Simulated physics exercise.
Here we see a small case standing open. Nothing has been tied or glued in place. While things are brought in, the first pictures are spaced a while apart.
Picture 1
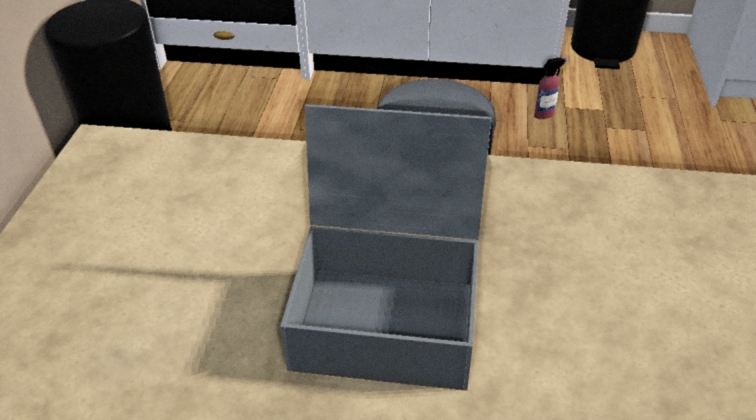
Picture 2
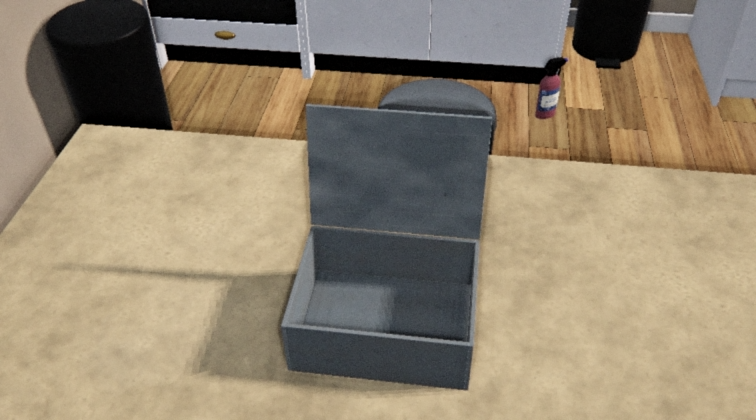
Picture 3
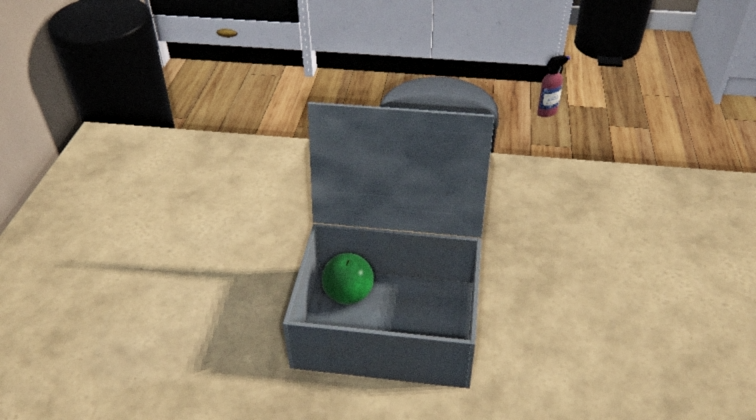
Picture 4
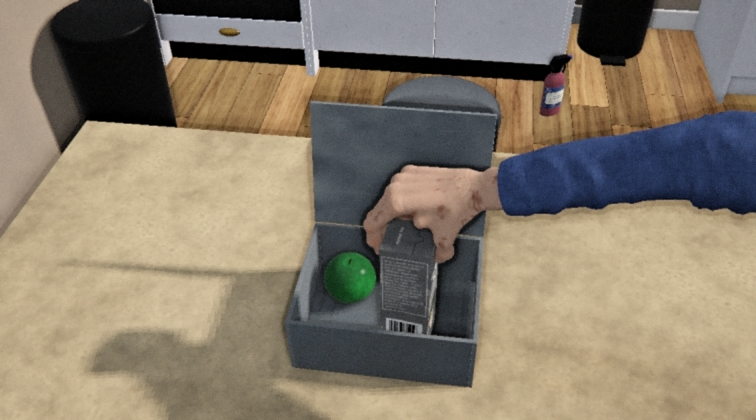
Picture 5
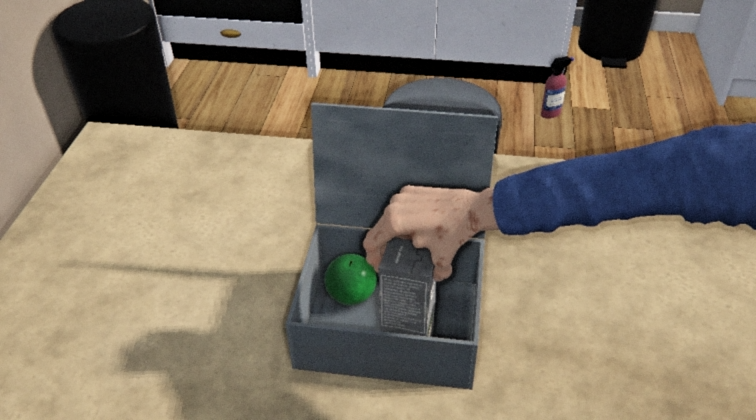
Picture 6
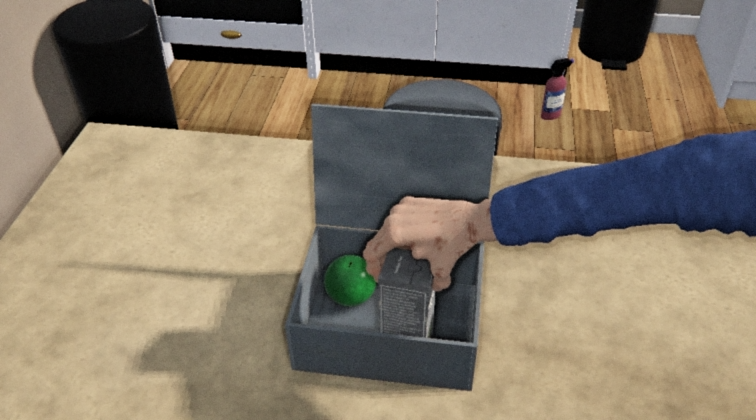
A hand lowers a grey carton into an open case, beside a green apple.
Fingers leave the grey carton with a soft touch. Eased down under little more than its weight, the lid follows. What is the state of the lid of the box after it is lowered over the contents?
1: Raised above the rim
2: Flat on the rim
Option 1: Raised above the rim.
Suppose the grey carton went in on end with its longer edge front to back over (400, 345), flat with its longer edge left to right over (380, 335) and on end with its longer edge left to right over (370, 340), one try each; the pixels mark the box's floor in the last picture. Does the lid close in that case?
In the first case it stays open; in the second case it shuts; in the third case it stays open.
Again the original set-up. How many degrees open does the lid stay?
Some 40°.
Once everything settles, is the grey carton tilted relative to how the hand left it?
In the end, it keeps its orientation.
Then, 1.40 s later than the last frame, lid 72° above the rim.
Then, 2.10 s later than the last frame, lid 38° above the rim.
When it is over, lid 38° above the rim; both as before. End places, in pixels of the last picture, grey carton near (408, 311).
